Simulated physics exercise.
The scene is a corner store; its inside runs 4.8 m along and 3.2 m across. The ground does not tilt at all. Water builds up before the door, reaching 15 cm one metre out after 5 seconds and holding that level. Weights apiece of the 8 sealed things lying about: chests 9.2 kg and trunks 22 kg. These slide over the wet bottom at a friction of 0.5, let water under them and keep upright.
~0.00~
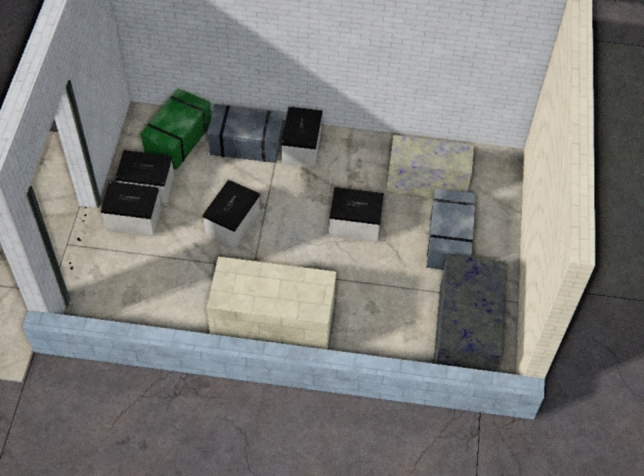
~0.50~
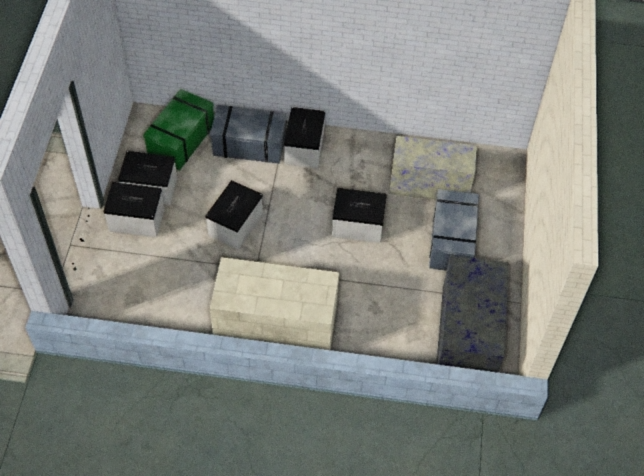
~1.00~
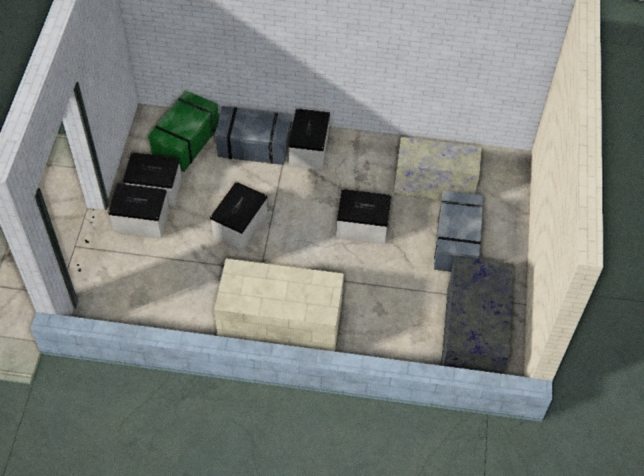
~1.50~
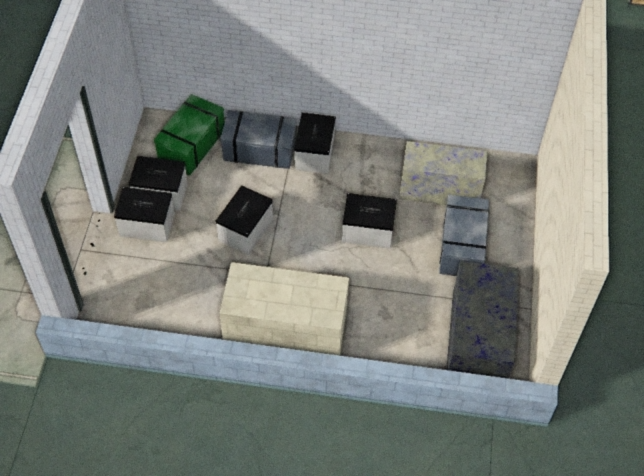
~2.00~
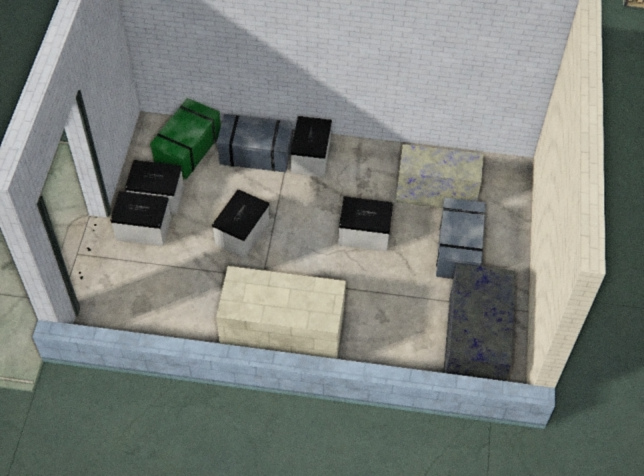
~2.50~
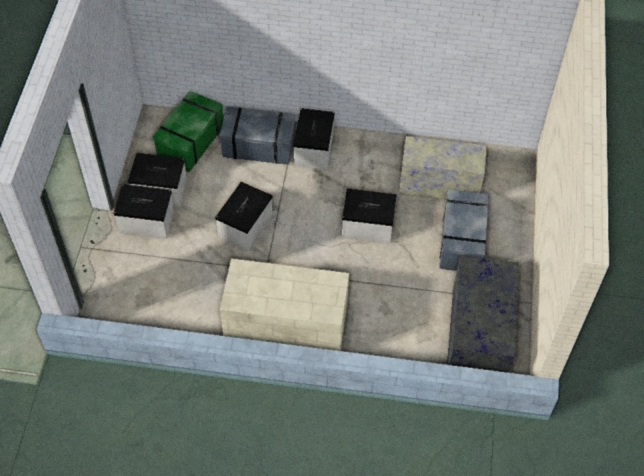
A small roofless room holding a green trunk, grey trunks and black-topped boxes, all staying still as the view shifts slightly.
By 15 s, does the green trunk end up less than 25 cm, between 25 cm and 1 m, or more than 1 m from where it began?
Displacement: Negligible.
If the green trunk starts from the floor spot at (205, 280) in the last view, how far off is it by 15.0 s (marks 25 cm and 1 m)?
So it journeys a long way.
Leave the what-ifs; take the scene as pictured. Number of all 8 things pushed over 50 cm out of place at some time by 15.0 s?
The answer here is 4.
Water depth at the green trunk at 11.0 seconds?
I'd put it at about 3 cm.
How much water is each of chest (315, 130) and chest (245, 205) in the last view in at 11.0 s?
Roughly 5 and 5 cm.
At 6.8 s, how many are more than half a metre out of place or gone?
It comes to 1.
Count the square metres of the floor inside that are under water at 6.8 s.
About 7.5 m2 is covered.
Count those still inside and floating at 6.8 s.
Then: 0.
After 3.5 s the green trunk is near (188, 120), 0.0 m from its start, aground; 0 afloat.
After 6.8 s the green trunk is near (188, 120), 0.0 m from its start, aground; 0 afloat.
After 11.0 s the green trunk is near (188, 120), 0.0 m from its start, aground; 2 afloat.
After 15.0 s the green trunk is near (181, 120), 0.1 m from its start, aground; 6 afloat.
